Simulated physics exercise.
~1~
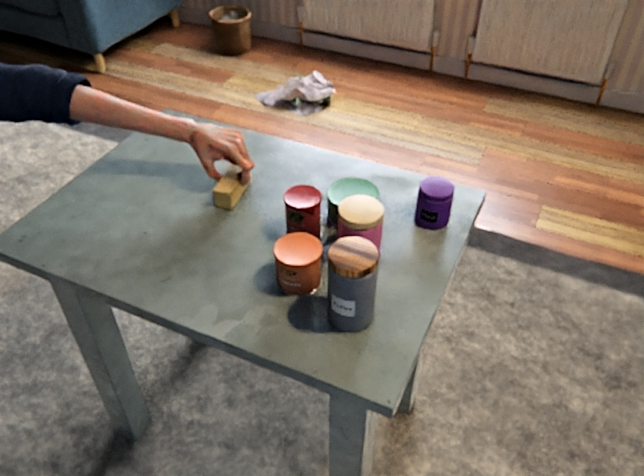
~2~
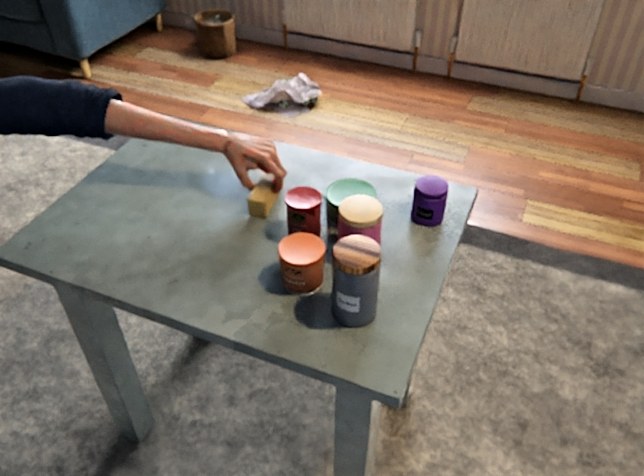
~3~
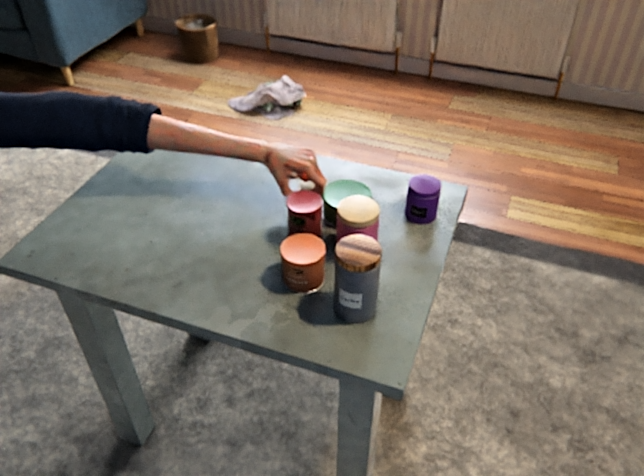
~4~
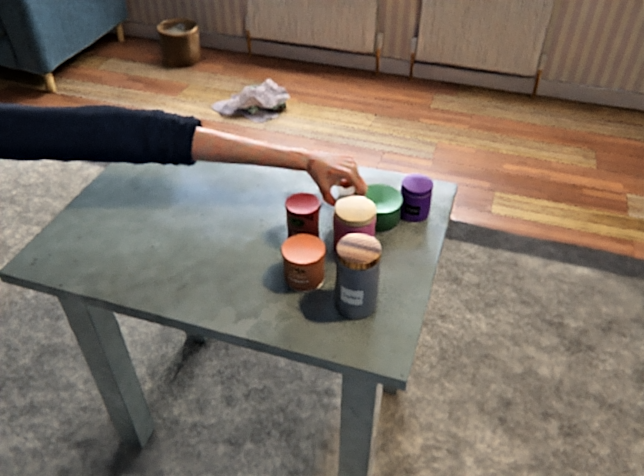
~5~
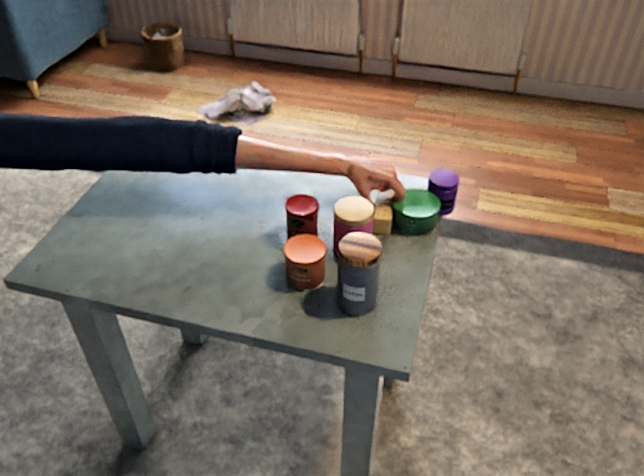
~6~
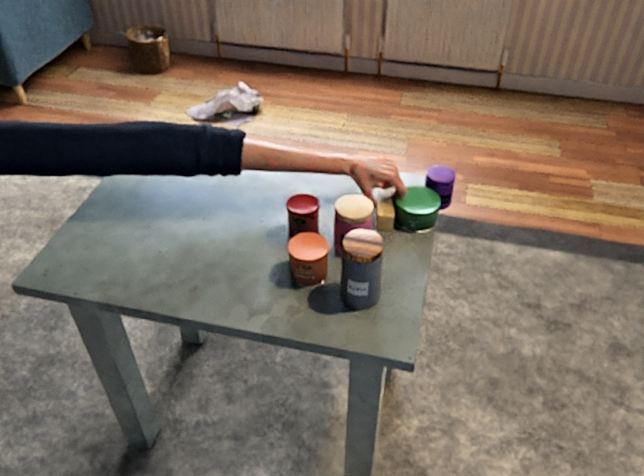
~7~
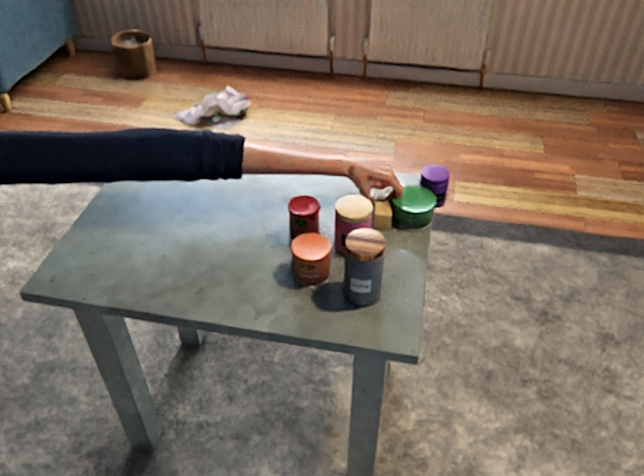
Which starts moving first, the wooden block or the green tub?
The wooden block starts moving first, slid to the right by the hand. The green tub stays still until later, when it begins shifting to the right as well.
